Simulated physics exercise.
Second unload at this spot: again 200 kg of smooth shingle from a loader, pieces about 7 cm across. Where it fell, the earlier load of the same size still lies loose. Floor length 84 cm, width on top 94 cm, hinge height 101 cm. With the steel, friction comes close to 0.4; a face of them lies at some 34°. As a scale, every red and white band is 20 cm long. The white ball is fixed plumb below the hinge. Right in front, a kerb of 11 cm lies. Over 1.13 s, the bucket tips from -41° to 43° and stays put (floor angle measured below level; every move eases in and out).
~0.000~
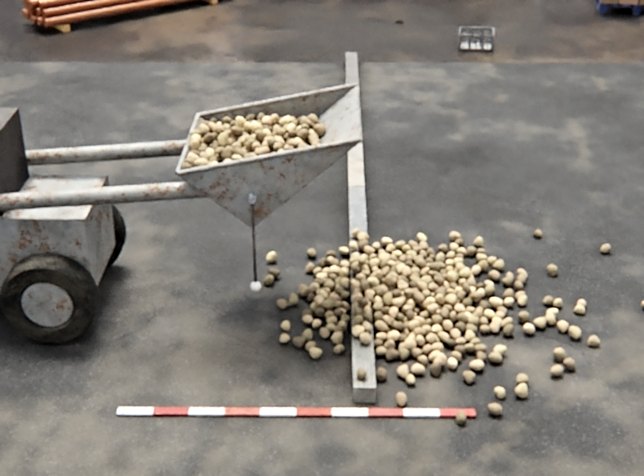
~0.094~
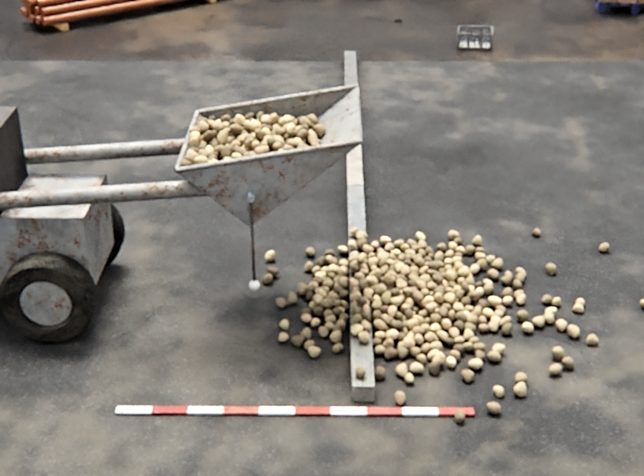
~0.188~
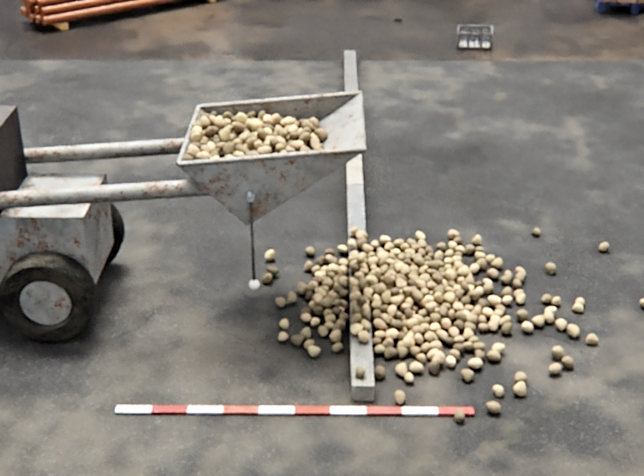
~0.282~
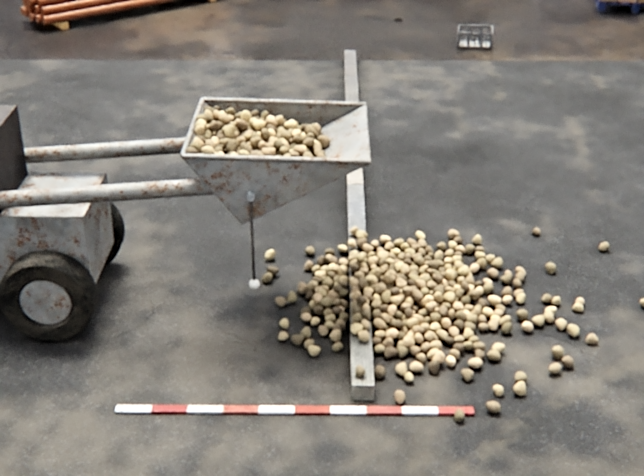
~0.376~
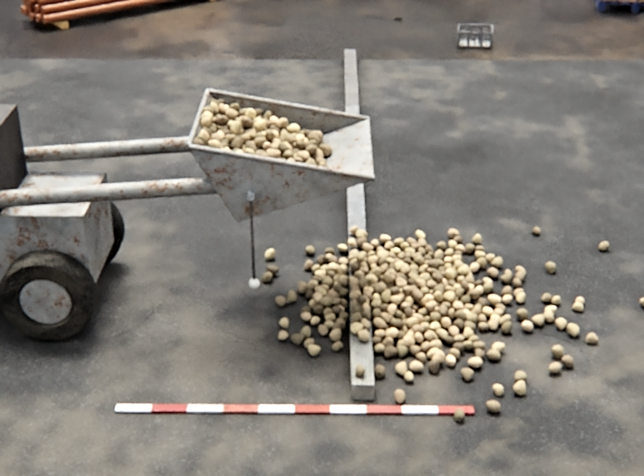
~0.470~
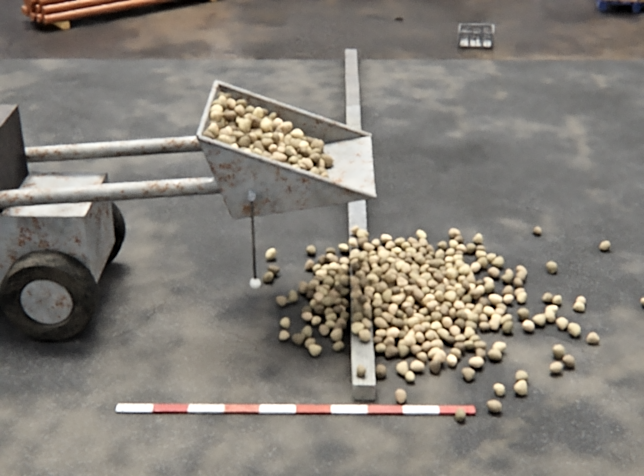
A loader's grey bucket of smooth stones tilts steadily downward to the right above a loose pile.
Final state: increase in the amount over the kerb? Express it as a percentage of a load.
About 68 %.
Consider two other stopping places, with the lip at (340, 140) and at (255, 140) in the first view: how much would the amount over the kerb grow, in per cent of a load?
About 40 and 0 per cent.
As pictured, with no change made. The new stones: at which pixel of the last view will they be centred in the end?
Middle: Approx. (390, 286) px.
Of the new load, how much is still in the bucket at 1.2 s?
About 50 percent is still in there.
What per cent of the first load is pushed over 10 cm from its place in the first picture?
Roughly 10 percent.
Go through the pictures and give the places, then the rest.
The first picture shows lip at (361, 140), floor tilted -41°, highest stones at (283, 129). The earlier load is highest near (373, 280), 17 cm above ground level, 25 % on this side of the kerb, 75 % over the kerb.
In the second picture, the bucket is at -39°, its lip at (362, 141); the top of the load is at (280, 127); the stones move at 0.1 m/s on average.
The third picture shows lip at (366, 149), floor tilted -35°, highest stones at (237, 125); the stones move at 0.2 m/s on average.
The fourth picture shows lip at (370, 162), floor tilted -28°, highest stones at (221, 118); the stones move at 0.2 m/s on average.
The fifth picture shows lip at (374, 178), floor tilted -19°, highest stones at (217, 113); the stones move at 0.3 m/s on average.
In the sixth picture, the bucket is at -9°, its lip at (375, 197); the top of the load is at (226, 108); the stones move at 0.3 m/s on average.
After 0.9 s the floor is at 30°; in per cent of one load, 100 in the bucket, 25 on this side of the kerb, 75 over the kerb; the foremost stones are at (583, 288).
After 1.2 s the floor is at 43°; in per cent of one load, 52 in the bucket, 63 on this side of the kerb, 86 over the kerb; the foremost stones are at (583, 288).
After 1.6 s the floor is at 43°; in per cent of one load, 1 in the bucket, 65 on this side of the kerb, 134 over the kerb; the foremost stones are at (583, 288).
After 4.0 s the floor is at 43°; in per cent of one load, 0 in the bucket, 57 on this side of the kerb, 143 over the kerb; the foremost stones are at (598, 285). Net gain over the kerb, 68.
